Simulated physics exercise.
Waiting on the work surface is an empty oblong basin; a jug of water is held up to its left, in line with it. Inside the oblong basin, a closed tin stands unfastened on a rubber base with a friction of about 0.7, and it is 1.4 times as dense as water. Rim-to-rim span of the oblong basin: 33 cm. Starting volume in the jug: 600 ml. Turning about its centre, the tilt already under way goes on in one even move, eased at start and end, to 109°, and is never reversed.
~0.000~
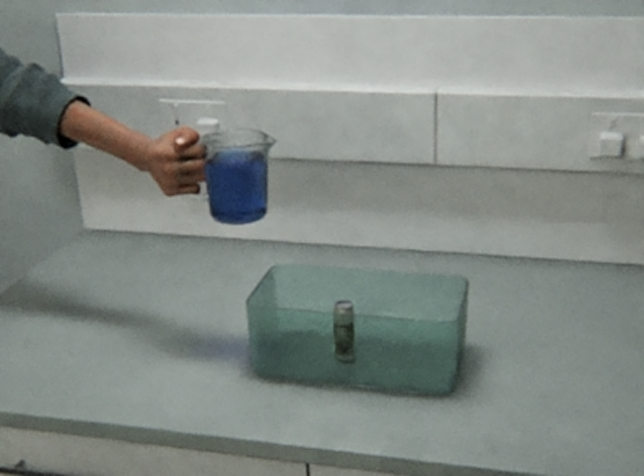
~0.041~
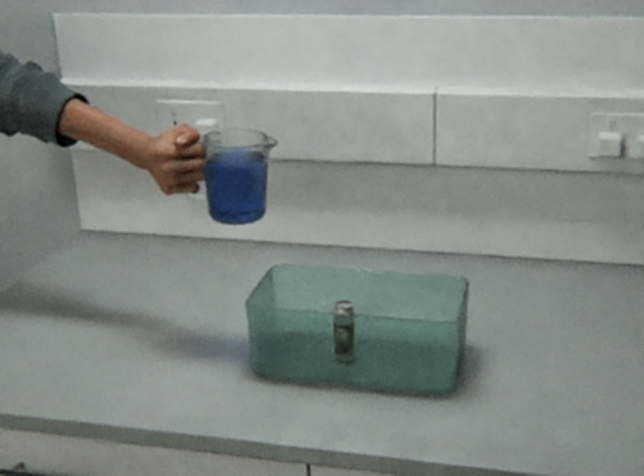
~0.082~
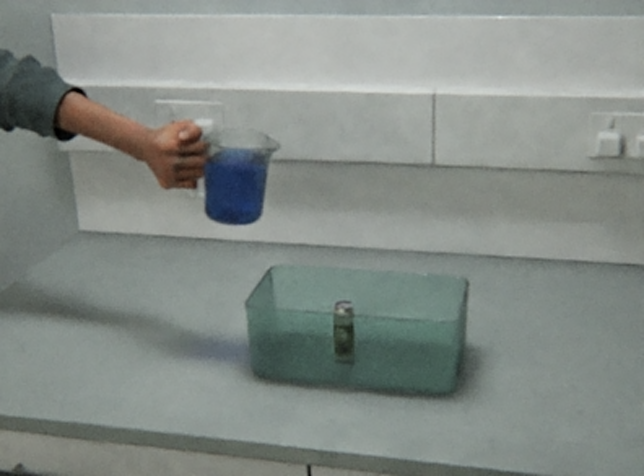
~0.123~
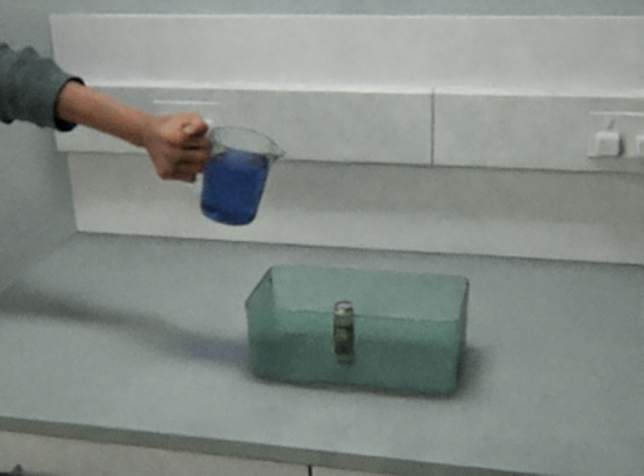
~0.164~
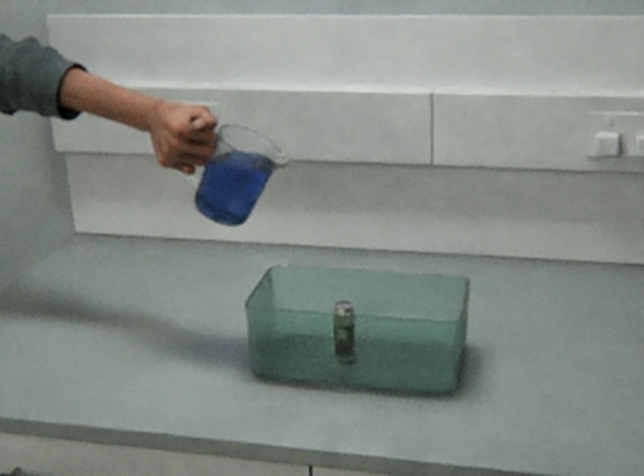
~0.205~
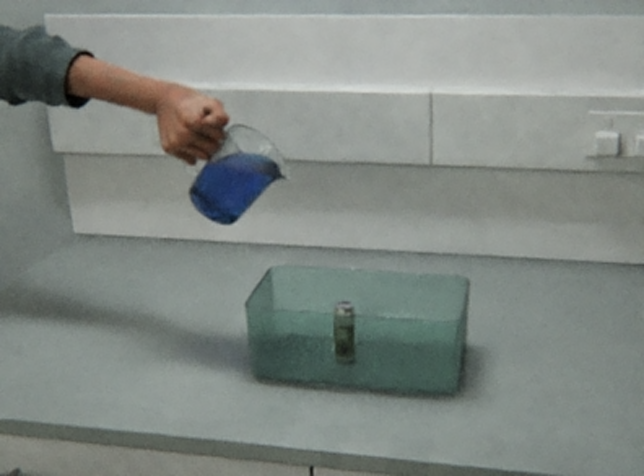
A pale grey laboratory bench with a white panelled wall and sockets behind it is seen from the front, slightly above. A translucent green oblong basin sits on it with a small upright tin inside, while a dark-sleeved arm reaches in from the left, holding a clear jug of blue water above and left of the basin. The hand steadily tilts the jug rightward, the camera staying almost still.
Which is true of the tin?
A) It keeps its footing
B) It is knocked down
(B) It is knocked down.
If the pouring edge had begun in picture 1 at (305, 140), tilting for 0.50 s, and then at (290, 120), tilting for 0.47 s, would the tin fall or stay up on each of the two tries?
First it stays on its base; then it stays on its base.
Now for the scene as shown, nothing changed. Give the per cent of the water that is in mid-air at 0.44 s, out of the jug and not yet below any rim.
It comes to about 36 percent.
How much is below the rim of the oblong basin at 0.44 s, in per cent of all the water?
I'd put it near 10 percent.
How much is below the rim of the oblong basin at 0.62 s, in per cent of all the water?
It works out near 64 per cent.
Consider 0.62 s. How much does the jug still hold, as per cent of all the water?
I reckon near 12 per cent still sits there.
Then, 0.44 s in, the tilt is 106° and 55 per cent is still to pour; the tin stands where it began.
Then, 0.62 s in, the tilt is 109° and 13 per cent is still to pour; the tin leans 7°.
Then, 0.80 s in, the tilt is 109° and 1 per cent is still to pour; the tin leans 41°.
Then, 1.00 s in, the tilt is 109° and 0 per cent is still to pour; the tin lies on its side.
Finally, the tin lies on its side.
